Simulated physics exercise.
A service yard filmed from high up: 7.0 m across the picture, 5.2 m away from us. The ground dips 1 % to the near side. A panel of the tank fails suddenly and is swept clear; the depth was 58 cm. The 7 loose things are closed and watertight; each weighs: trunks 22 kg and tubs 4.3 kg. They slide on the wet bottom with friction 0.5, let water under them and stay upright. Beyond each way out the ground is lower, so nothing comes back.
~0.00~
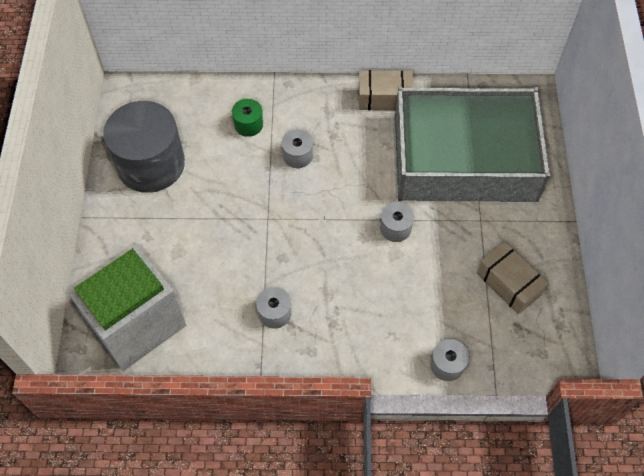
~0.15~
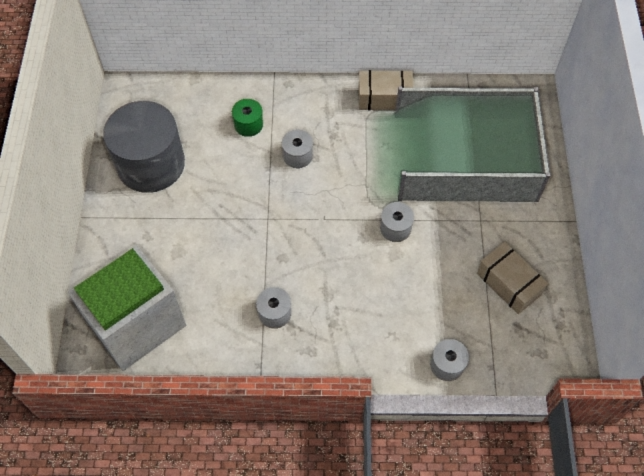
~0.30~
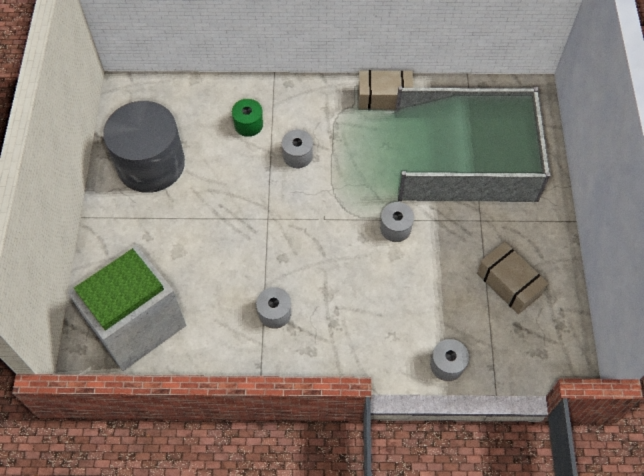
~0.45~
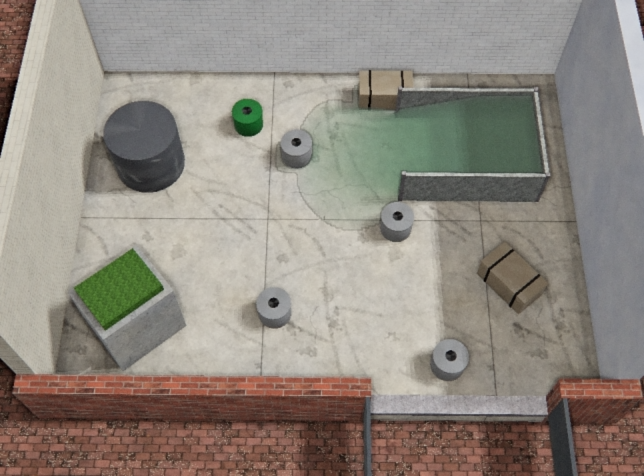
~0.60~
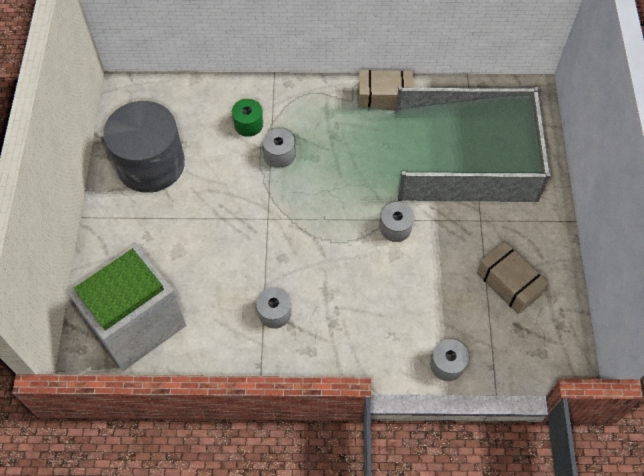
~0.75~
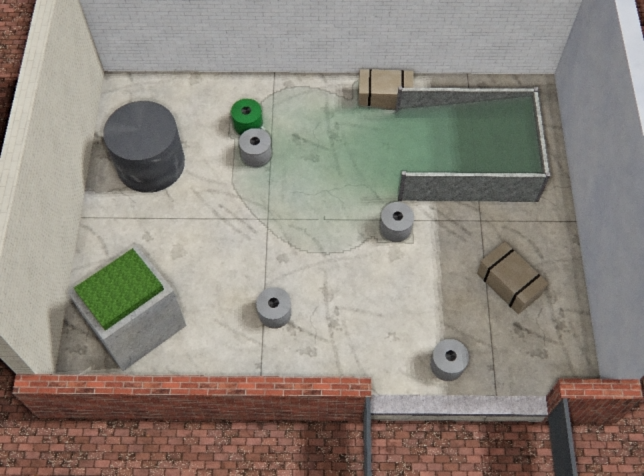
Service yard seen from above, green water spreading leftward from a tank's open side and pushing one grey tub toward a green one.
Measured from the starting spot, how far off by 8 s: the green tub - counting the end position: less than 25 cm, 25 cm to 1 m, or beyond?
Green tub gets carried off.
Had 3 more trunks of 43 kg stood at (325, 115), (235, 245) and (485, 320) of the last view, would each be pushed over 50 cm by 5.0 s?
In turn: Over, past it, under.
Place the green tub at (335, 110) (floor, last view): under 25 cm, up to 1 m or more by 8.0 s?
It travels far.
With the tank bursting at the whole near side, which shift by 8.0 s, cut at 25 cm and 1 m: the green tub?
In that case the green tub holds its place.
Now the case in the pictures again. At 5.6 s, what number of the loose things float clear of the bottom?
I count 3.
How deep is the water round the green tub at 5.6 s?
About 8 cm.
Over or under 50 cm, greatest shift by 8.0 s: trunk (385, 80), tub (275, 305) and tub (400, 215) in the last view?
In turn: Less, over, under.
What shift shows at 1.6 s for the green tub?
Roughly 150 cm by then.
After 1.6 s the green tub is near (146, 86), 1.6 m from its start, aground; 0 of 7 are out; 1 afloat.
After 3.6 s the green tub is near (104, 96), 2.1 m from its start, afloat; 0 of 7 are out; 2 afloat.
After 5.6 s the green tub is near (101, 132), 2.1 m from its start, afloat; 0 of 7 are out; 3 afloat.
After 8.0 s the green tub is near (101, 133), 2.1 m from its start, afloat; 1 of 7 are out; 3 afloat.
